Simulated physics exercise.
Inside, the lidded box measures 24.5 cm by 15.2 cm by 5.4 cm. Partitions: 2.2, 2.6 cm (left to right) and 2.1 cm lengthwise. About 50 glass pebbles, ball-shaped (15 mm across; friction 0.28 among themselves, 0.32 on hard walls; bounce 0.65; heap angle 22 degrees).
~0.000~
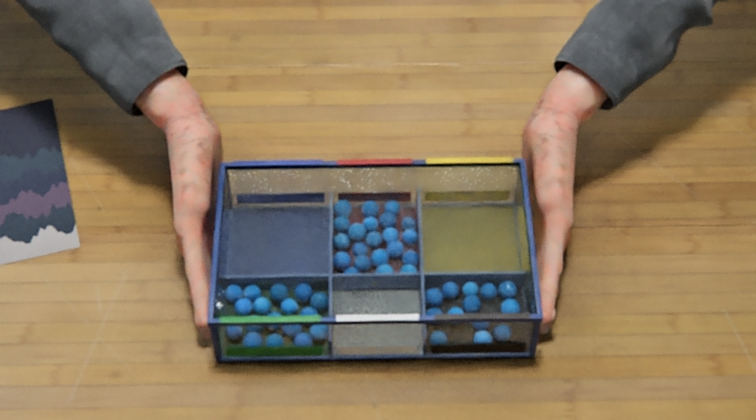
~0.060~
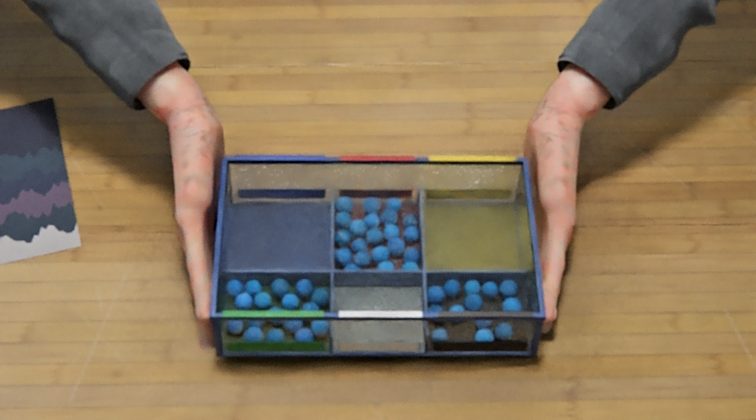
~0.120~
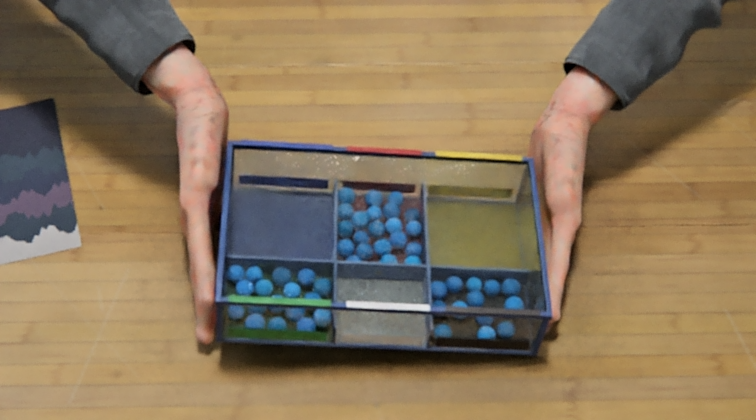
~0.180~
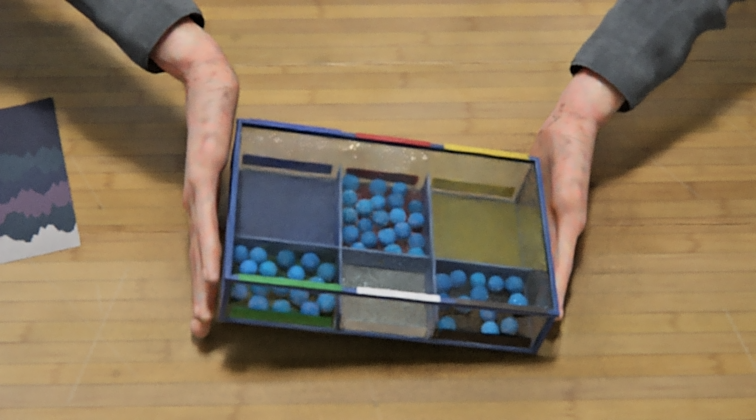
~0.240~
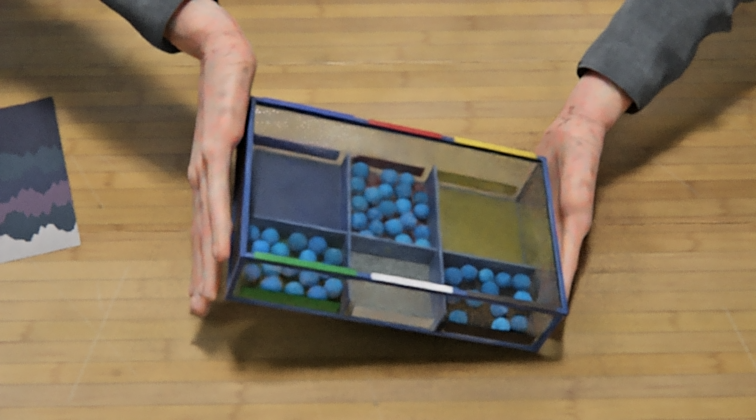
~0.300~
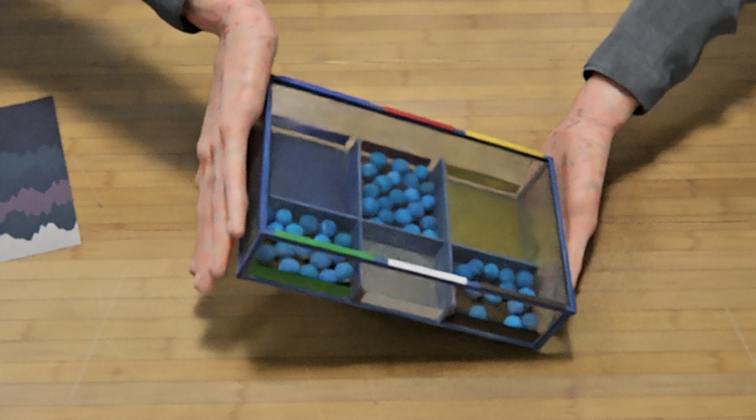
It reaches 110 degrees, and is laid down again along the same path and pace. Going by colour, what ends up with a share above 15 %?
Red compartment: Below; blue compartment: Below; green compartment: Below; yellow compartment: Above; white compartment: Below; black compartment: Above.
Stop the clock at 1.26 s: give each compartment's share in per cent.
Red 20; blue 0; green 10; yellow 30; white 10; black 25.
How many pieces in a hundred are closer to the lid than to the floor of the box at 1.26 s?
Some 90 per cent.
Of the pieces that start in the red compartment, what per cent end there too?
Some 0 per cent.
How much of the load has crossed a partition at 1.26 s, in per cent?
Roughly 55 per cent.
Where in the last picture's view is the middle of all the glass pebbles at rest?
Near (480, 254).
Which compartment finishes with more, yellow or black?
The yellow compartment.
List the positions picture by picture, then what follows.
Box tilt 0 degrees, front corners at (213, 320) and (537, 316); red 40 %, green 35 %, black 25 %, in the first frame.
Box tilt 1 degrees, front corners at (216, 314) and (540, 314), in the second frame.
Box tilt 6 degrees, front corners at (221, 299) and (547, 314), lowest corner right back, in the third frame.
Box tilt 12 degrees, front corners at (231, 277) and (554, 312), lowest corner right back, in the fourth frame.
Box tilt 18 degrees, front corners at (246, 254) and (562, 310), lowest corner right back, in the fifth frame.
Box tilt 24 degrees, front corners at (265, 231) and (570, 309), lowest corner right back; red 40 %, green 35 %, black 25 %. Its pace works out near 100 degrees a second, in the sixth frame.
After 1.26 s, tilt 109 degrees; red 20 %, green 10 %, yellow 30 %, white 10 %, black 25 %.
After 1.91 s, tilt 47 degrees; green 5 %, yellow 70 %, black 25 %.
After 2.59 s, tilt 0 degrees; green 5 %, yellow 65 %, black 30 %.
By 3.3 s all is still; red 0 %, blue 0 %, green 5 %, yellow 65 %, white 0 %, black 30 %.
